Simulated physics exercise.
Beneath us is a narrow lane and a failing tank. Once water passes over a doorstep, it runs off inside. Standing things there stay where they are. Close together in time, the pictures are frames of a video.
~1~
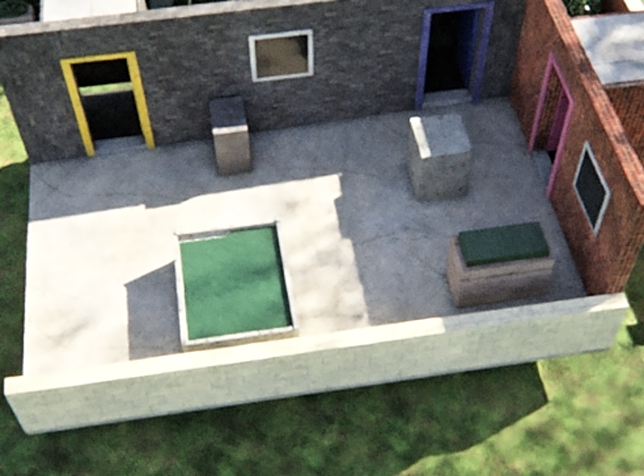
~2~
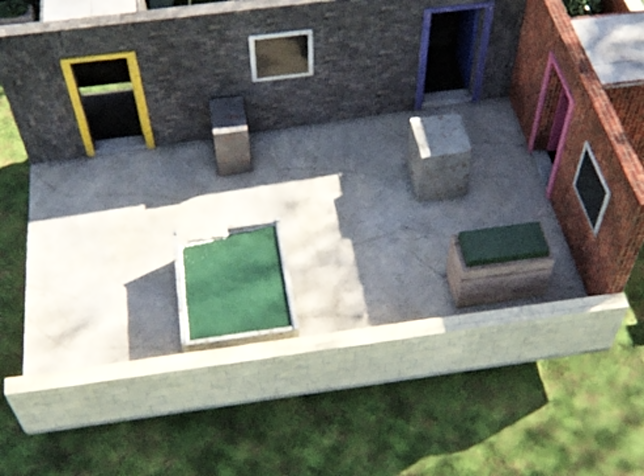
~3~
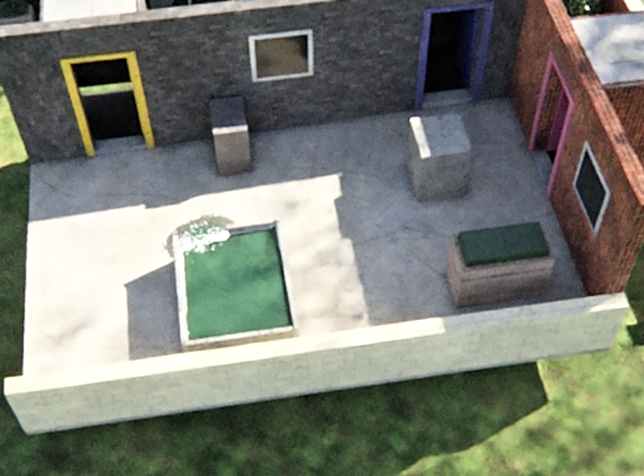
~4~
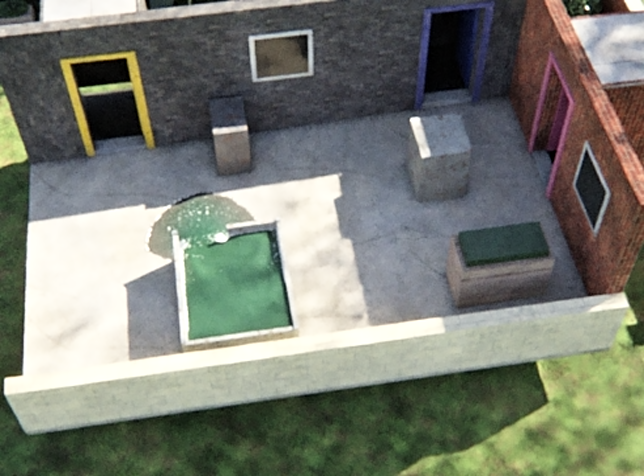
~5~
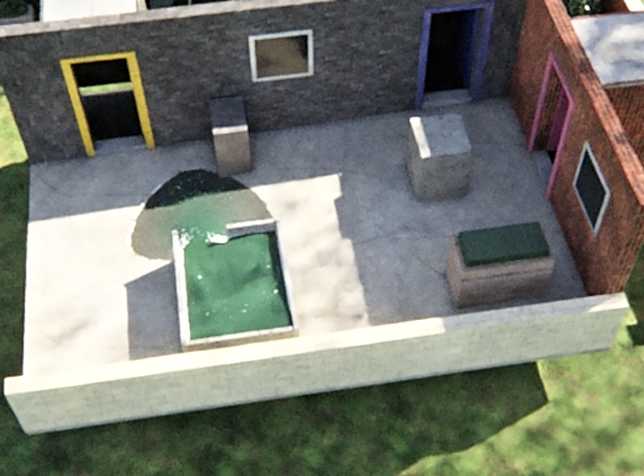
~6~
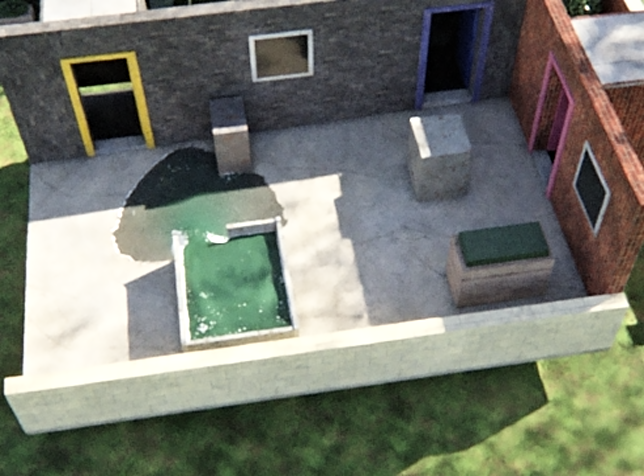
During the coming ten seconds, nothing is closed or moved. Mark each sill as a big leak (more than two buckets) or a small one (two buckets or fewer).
Pink door: Small; blue door: Small; yellow door: Big.
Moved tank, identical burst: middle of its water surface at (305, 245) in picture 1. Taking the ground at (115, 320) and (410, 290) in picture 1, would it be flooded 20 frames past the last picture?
Bone-dry, bone-dry.
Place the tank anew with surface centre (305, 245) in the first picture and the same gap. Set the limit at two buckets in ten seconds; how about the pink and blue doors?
I'd say pink misses the threshold and blue misses the threshold.
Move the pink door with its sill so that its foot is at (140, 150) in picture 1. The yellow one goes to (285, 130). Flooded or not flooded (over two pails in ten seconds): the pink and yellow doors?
From what I can tell, the pink door overshoots the mark; as for the yellow door, it remains within bounds.
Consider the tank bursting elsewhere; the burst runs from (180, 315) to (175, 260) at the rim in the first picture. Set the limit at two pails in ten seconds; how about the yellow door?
In this case yellow door comes in lower.
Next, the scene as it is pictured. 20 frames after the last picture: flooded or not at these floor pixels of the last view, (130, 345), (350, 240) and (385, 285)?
First spot not wet, second not wet, third not wet.
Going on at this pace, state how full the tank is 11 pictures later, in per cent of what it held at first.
Near 58 in a hundred.
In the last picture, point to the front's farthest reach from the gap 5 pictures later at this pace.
My guess would be about (77, 160).
A moment on, water covers 20 % of the floor; the pink door not reached, the blue door not reached, the yellow door under two buckets in.
Next, water covers 25 % of the floor; the pink door not reached, the blue door not reached, the yellow door over two buckets in.
Then, water covers 30 % of the floor; the pink door not reached, the blue door not reached, the yellow door over two buckets in.
Later, water covers 40 % of the floor; the pink door not reached, the blue door wet at the sill, nothing in, the yellow door far over two buckets in.
In the end, water covers 35 % of the floor; the pink door not reached, the blue door wet at the sill, nothing in, the yellow door far over two buckets in.
